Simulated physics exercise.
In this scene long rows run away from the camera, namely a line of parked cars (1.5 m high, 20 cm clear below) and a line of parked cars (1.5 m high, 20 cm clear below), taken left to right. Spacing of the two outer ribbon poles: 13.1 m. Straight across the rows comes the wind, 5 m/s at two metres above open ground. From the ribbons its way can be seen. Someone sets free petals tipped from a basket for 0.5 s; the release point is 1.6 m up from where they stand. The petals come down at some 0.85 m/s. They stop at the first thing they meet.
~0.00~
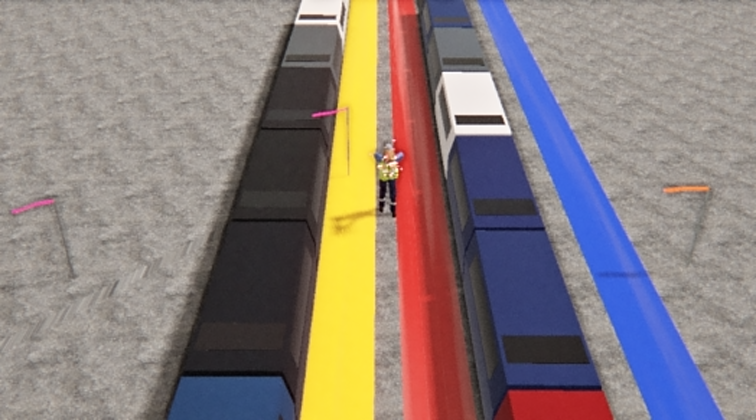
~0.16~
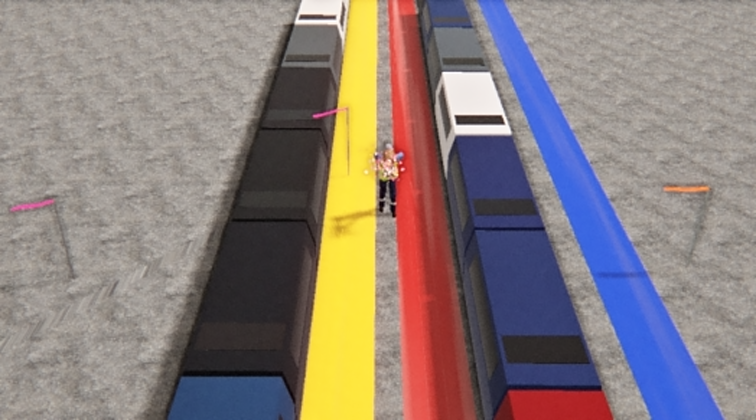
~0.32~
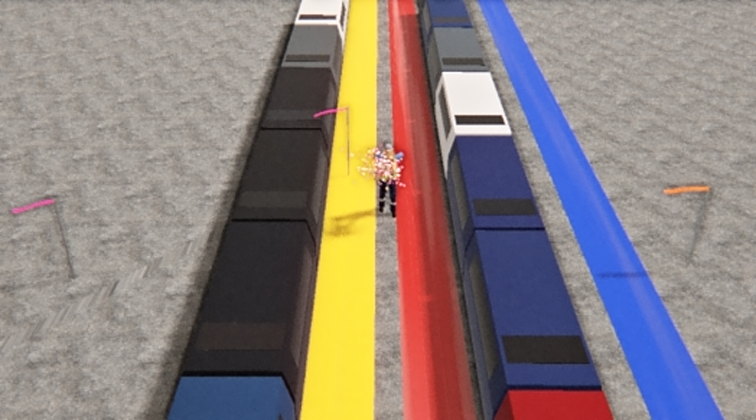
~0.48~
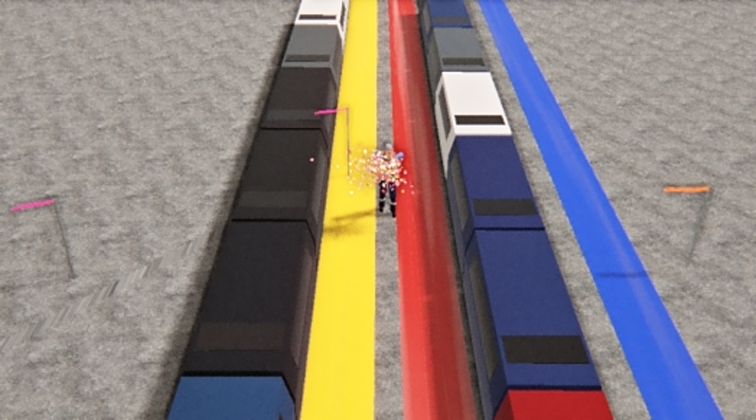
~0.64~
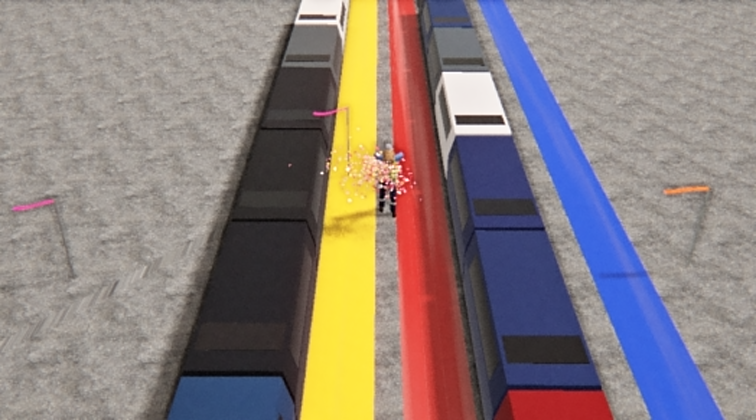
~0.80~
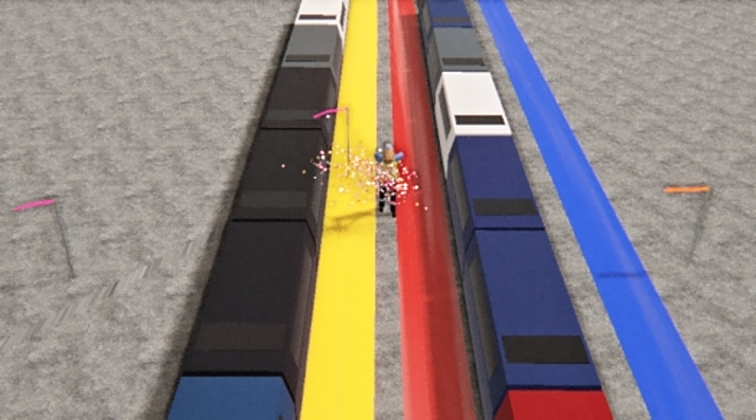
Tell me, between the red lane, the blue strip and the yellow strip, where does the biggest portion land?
I would say the yellow one gets the most.
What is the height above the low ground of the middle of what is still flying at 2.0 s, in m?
Middle height: Approx. 0.6 m.
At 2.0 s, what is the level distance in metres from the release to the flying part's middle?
That comes to around 0.5 m.
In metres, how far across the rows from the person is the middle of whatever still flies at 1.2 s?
About 0.5 m.
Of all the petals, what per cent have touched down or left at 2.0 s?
My guess would be close to 25 percent.
After 1.2 s, 94 % is in the air or yet to come; 0 % lies on the yellow strip, 0 % on the red lane and 0 % on the blue strip; the middle of what still flies is 1.0 m above the low ground, near (369, 187).
After 2.0 s, 76 % is in the air or yet to come; 5 % lies on the yellow strip, 3 % on the red lane and 0 % on the blue strip; the middle of what still flies is 0.6 m above the low ground, near (370, 200).
After 3.5 s, 26 % is in the air or yet to come; 34 % lies on the yellow strip, 8 % on the red lane and 0 % on the blue strip; the middle of what still flies is 0.5 m above the low ground, near (374, 203).
After 8.0 s, 1 % is in the air or yet to come; 45 % lies on the yellow strip, 10 % on the red lane and 0 % on the blue strip.
After 45.0 s, 0 % is in the air or yet to come; 45 % lies on the yellow strip, 10 % on the red lane and 0 % on the blue strip.
